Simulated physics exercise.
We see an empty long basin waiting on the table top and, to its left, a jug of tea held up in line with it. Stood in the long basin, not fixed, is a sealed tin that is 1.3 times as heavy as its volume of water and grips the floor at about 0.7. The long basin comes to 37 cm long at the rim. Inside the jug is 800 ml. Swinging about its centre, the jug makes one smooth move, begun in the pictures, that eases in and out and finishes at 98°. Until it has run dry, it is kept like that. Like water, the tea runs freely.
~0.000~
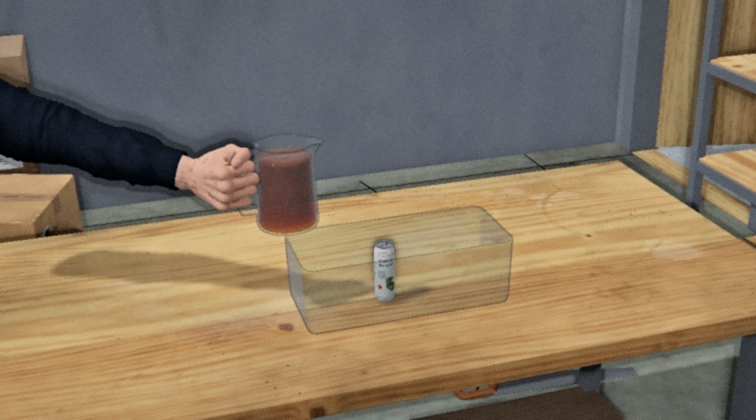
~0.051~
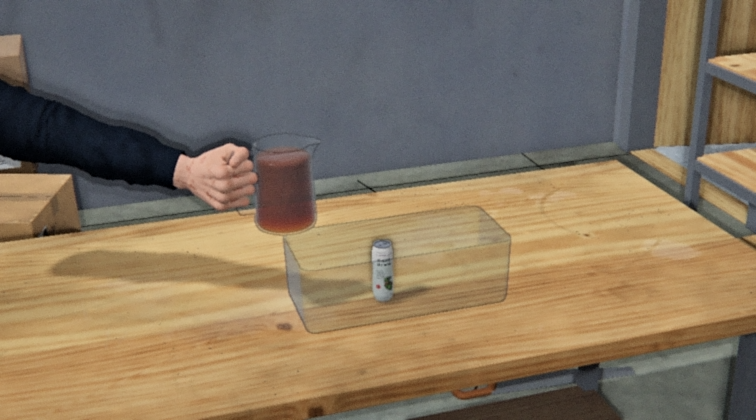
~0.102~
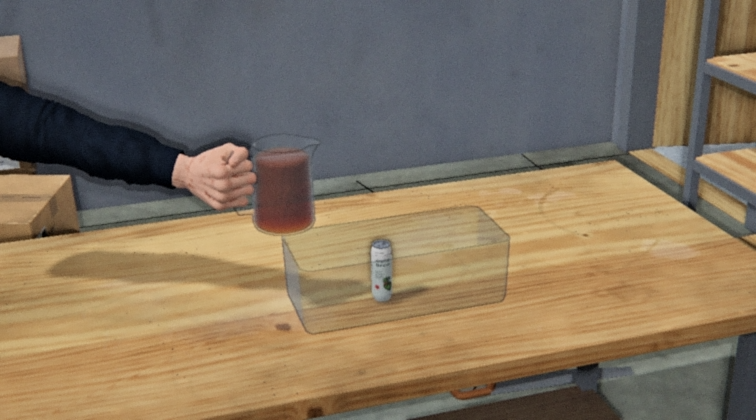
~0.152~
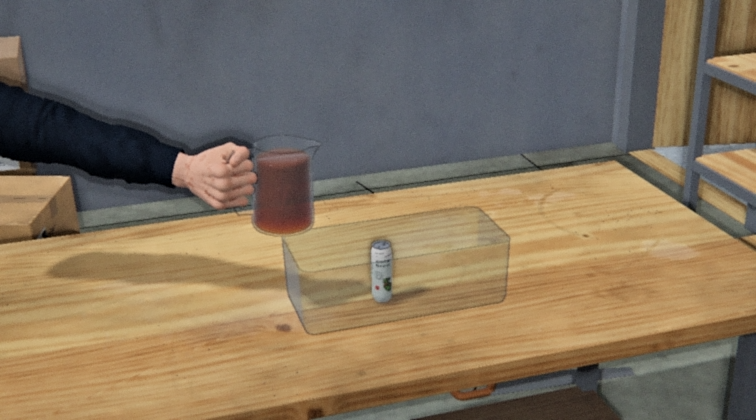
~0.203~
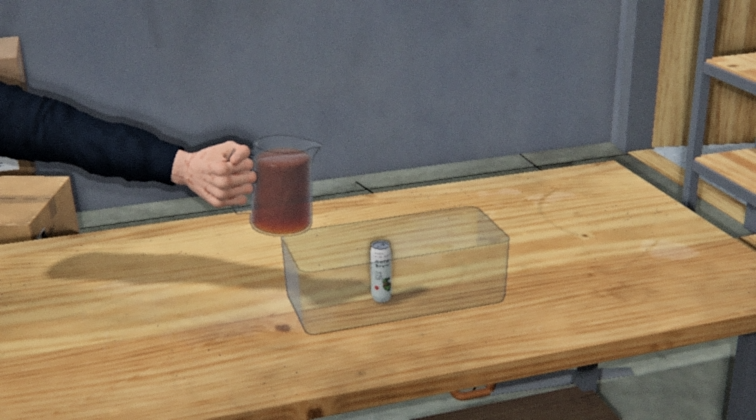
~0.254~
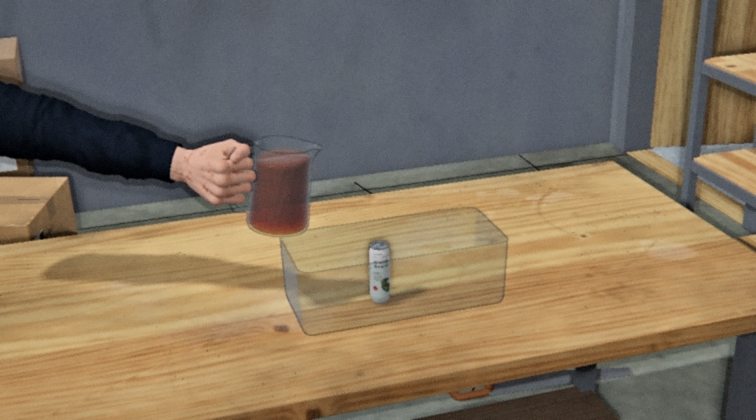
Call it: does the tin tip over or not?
It tips over.
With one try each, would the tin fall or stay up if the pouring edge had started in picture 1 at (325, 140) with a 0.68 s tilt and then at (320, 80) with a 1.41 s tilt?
First it tips over; then it stays on its base.
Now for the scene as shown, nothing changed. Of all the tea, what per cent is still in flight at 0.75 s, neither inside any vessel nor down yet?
Close to 6 per cent, I'd say.
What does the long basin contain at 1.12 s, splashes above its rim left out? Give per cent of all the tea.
The fraction sits near 30 in a hundred.
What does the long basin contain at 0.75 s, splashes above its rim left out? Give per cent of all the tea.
About 1%.
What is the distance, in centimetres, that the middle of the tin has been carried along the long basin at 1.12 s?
Measured centre to centre, about 0 cm.
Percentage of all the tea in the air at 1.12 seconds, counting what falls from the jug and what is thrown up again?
About 14 percent.
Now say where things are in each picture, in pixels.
Tilt 0°; pouring edge (323, 140); surface from (256, 158) to (312, 151); the long basin's rim runs from (293, 253) to (497, 223); the tin's top is at (384, 247), in the first frame.
Tilt 0°; pouring edge (322, 139); surface from (254, 157) to (310, 151), in the second frame.
Tilt 1°; pouring edge (321, 140); surface from (254, 158) to (309, 152), in the third frame.
Tilt 3°; pouring edge (322, 142); surface from (254, 159) to (310, 153), in the fourth frame.
Tilt 5°; pouring edge (323, 144); surface from (255, 159) to (311, 153), in the fifth frame.
Tilt 8°; pouring edge (323, 146); surface from (254, 160) to (311, 153), in the sixth frame.
By 0.75 s the tilt is 54° and 93 per cent is still to pour; the tin stands where it began.
By 1.12 s the tilt is 88° and 56 per cent is still to pour; the tin stands where it began.
By 1.50 s the tilt is 98° and 15 per cent is still to pour; the tin lies on its side.
By 1.91 s the tilt is 98° and 3 per cent is still to pour; the tin lies on its side.
At rest the tin lies on its side.
